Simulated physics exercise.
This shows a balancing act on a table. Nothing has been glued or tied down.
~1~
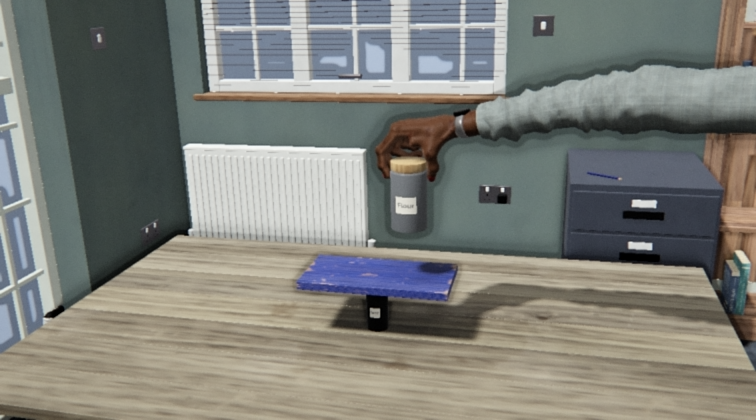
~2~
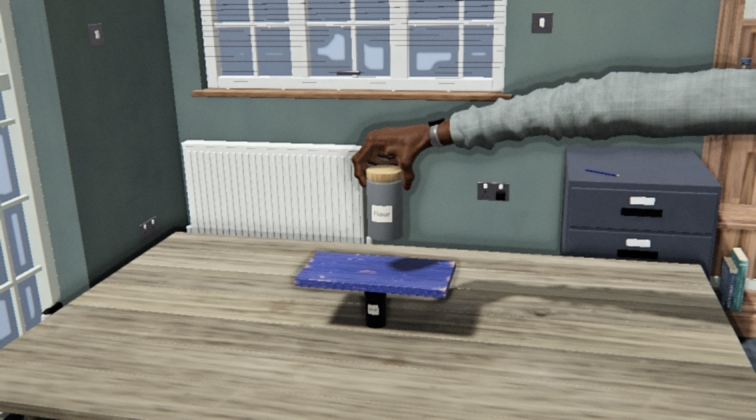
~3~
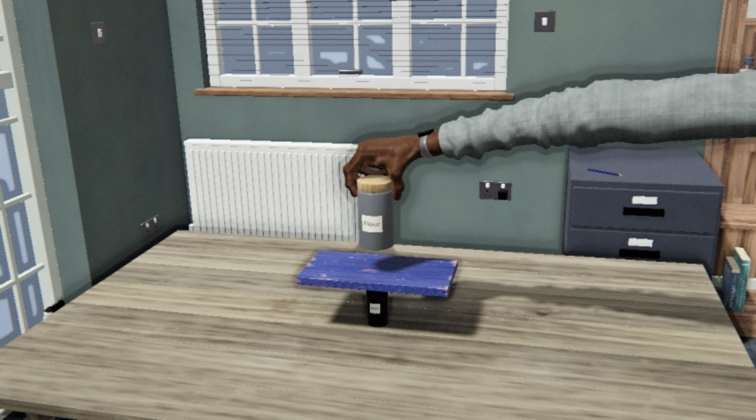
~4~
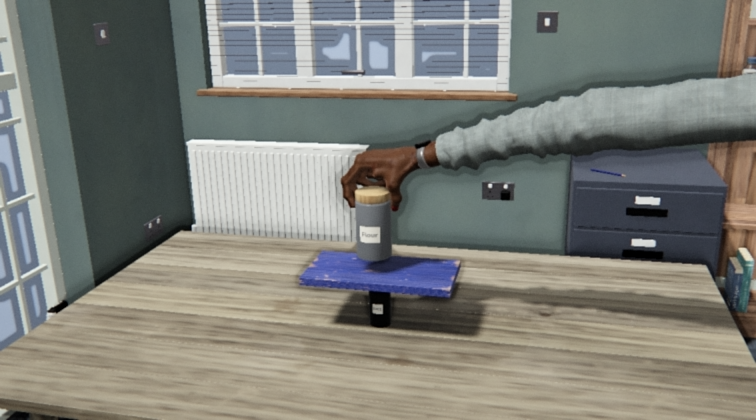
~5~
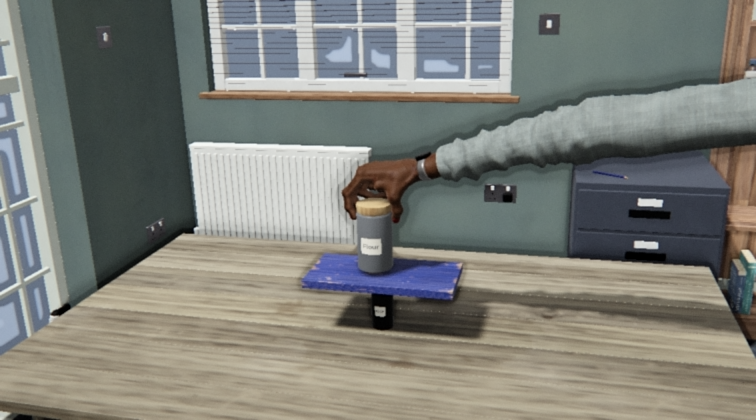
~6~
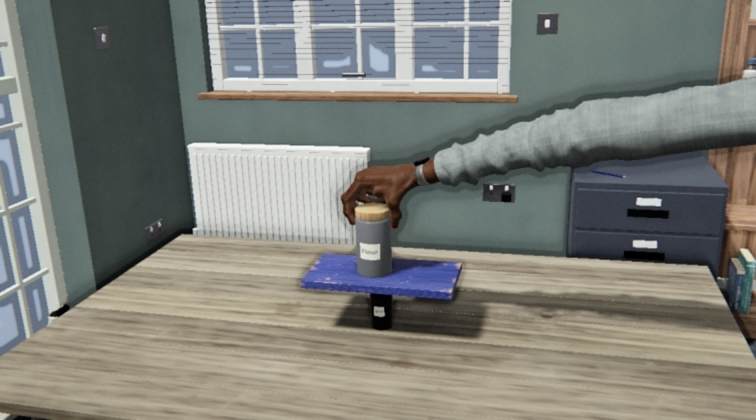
A dark-skinned hand in a grey sleeve reaches in from the right, gripping a grey jar by its light-brown lid above a wooden table, seen from slightly above. A blue board rests on a small black object at the centre, with a white radiator, window and dark drawers behind. The jar shifts left, then lowers onto the board, the hand still on it, while the view wavers slightly.
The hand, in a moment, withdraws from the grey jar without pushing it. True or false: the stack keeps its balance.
True.
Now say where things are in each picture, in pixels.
In the first frame, on its way; grey jar (409, 195); blue board (379, 276).
In the second frame, on its way; grey jar (385, 202); blue board (377, 273).
In the third frame, on its way; grey jar (376, 212); blue board (379, 272).
In the fourth frame, on its way; grey jar (374, 223); blue board (382, 273).
In the fifth frame, on its way; grey jar (375, 235); blue board (384, 275).
In the sixth frame, in place under the hand; grey jar (374, 240); blue board (383, 275).
Then, 0.80 s on from there, no change.
Then, 1.70 s on from there, grey jar resting near (374, 241).
In the end, all 3 unmoved. At the end, from the last picture's camera, grey jar near (373, 241). The stack holds.
